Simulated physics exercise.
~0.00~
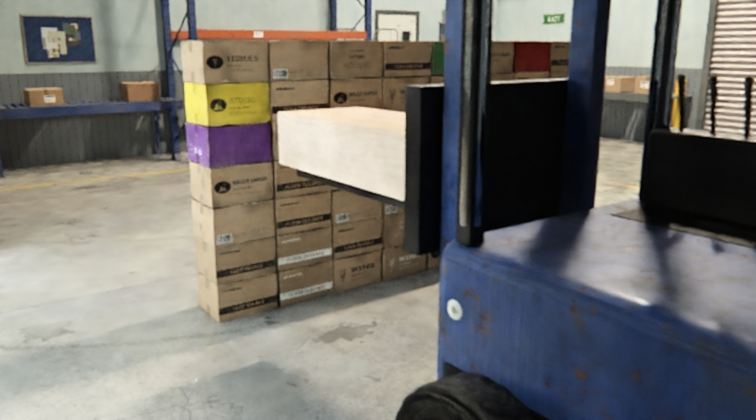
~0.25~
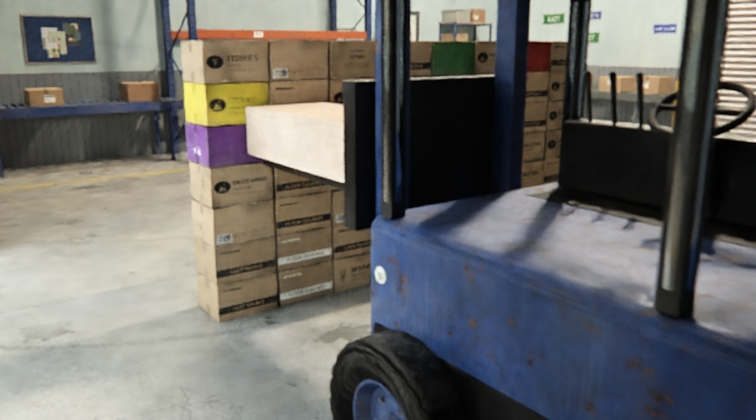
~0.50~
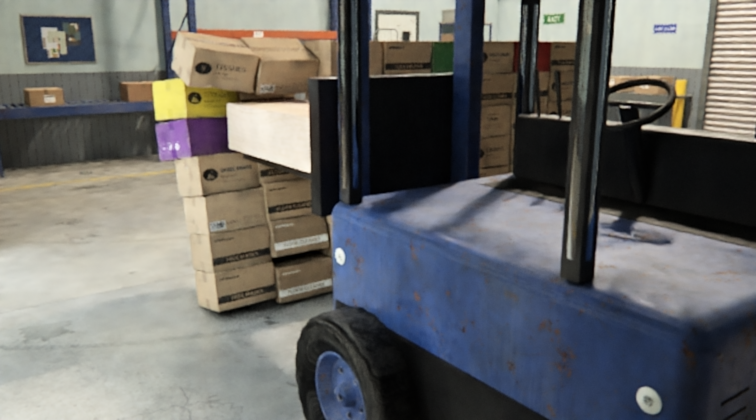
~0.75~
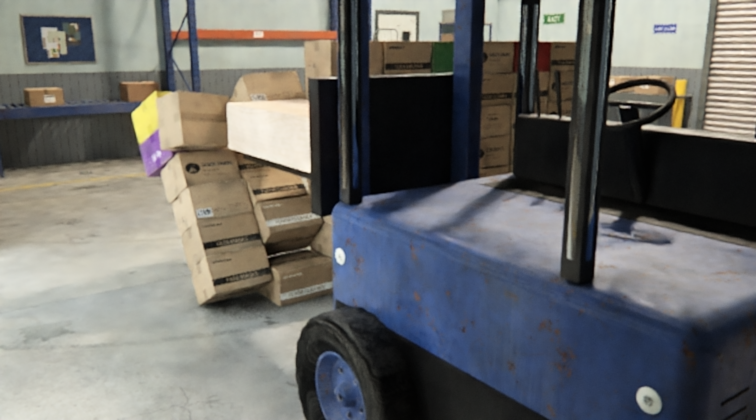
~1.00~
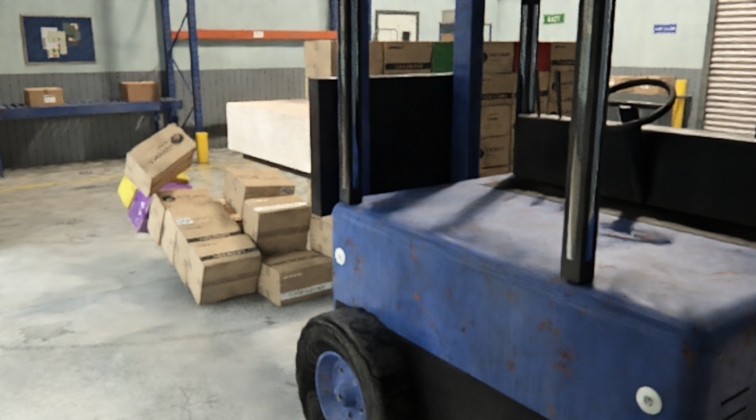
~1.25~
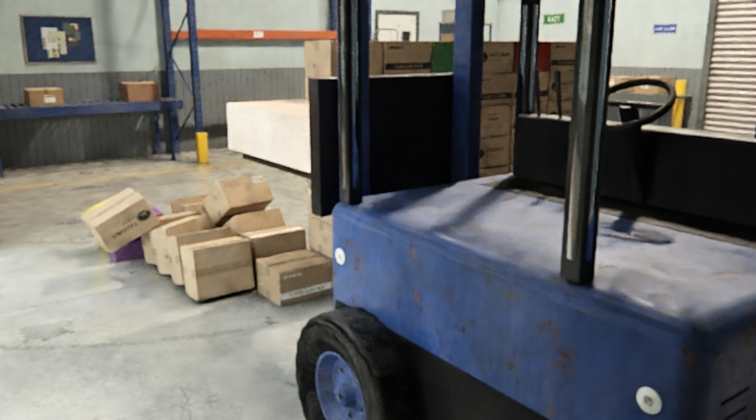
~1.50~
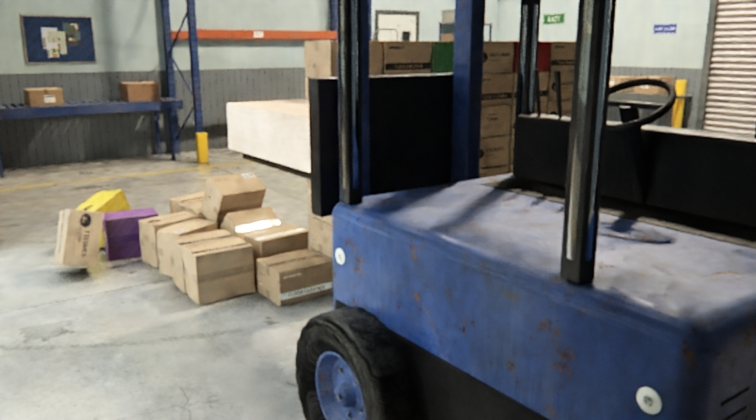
A blue forklift pushes a pale case into stacked cartons, toppling the wall's left end.
